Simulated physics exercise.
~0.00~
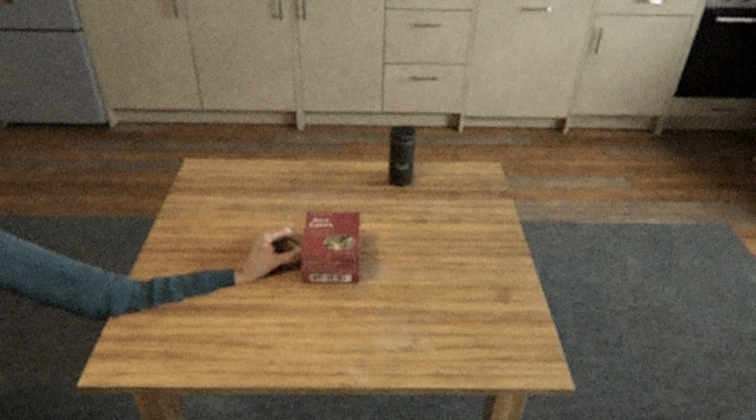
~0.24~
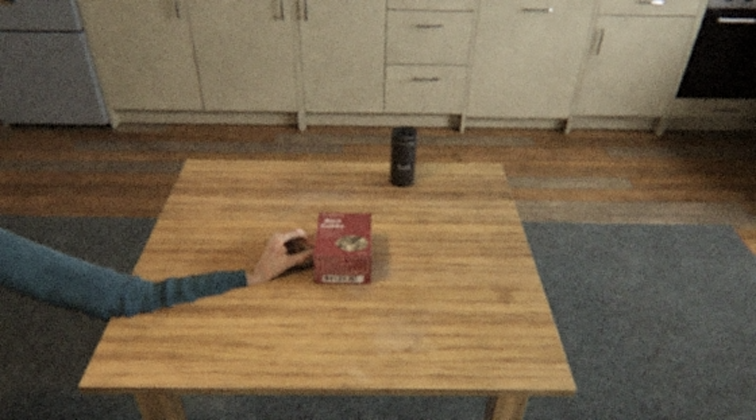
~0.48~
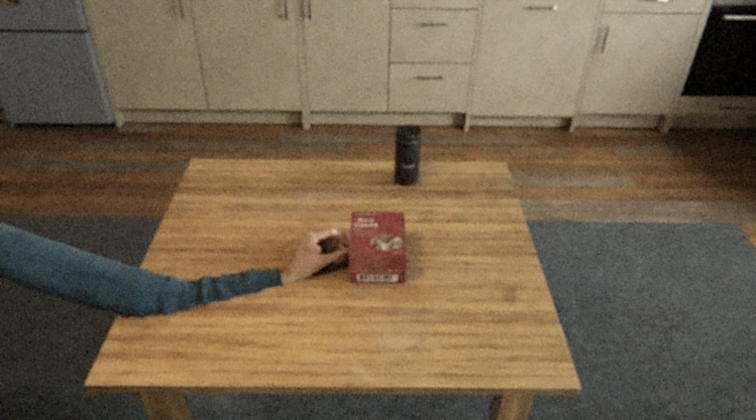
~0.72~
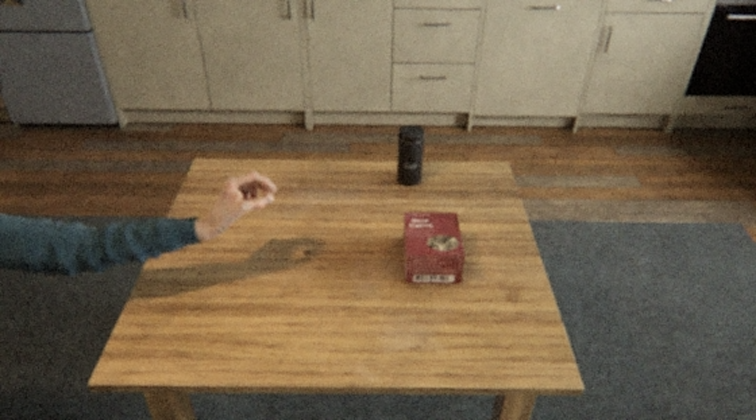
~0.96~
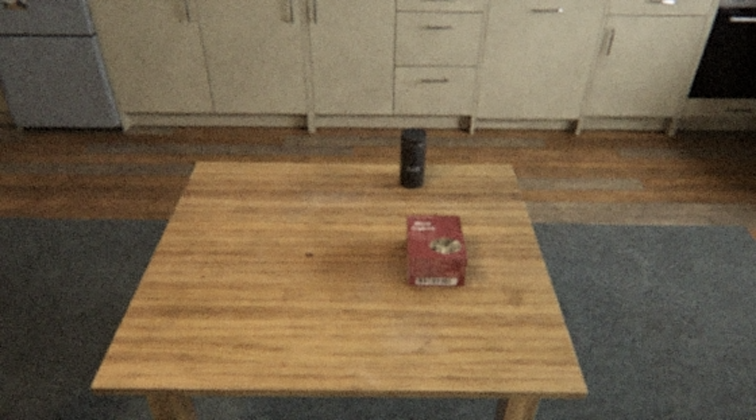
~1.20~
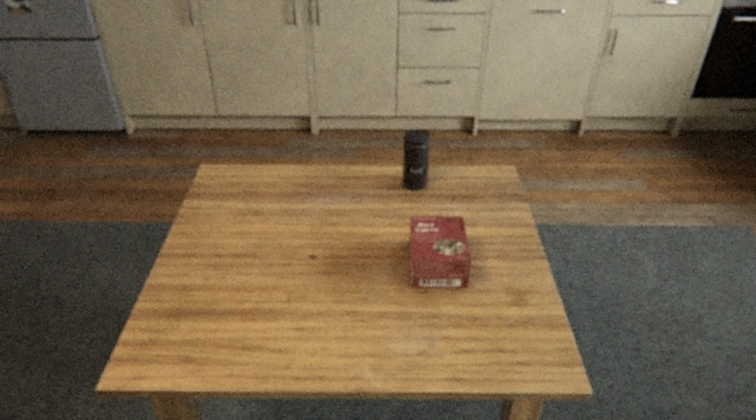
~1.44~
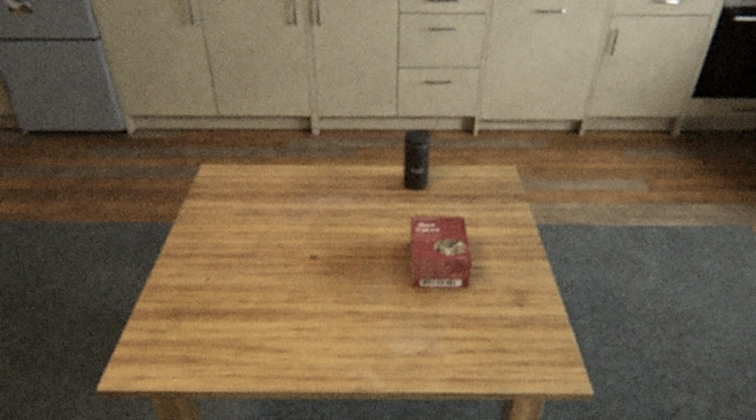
A red box stands near the middle of a light wooden table, seen from in front and above in a kitchen with cream cabinets, wooden flooring and a dark rug. A black jar stands behind it near the table's far edge. From the left, a hand in a blue-green sleeve touches the box's side and pushes it to the right, moving it roughly its own width or a little more. The hand then lets go, lifts and draws back to the left, out of view. The box stays resting on the table, right of centre, with the jar still behind it.
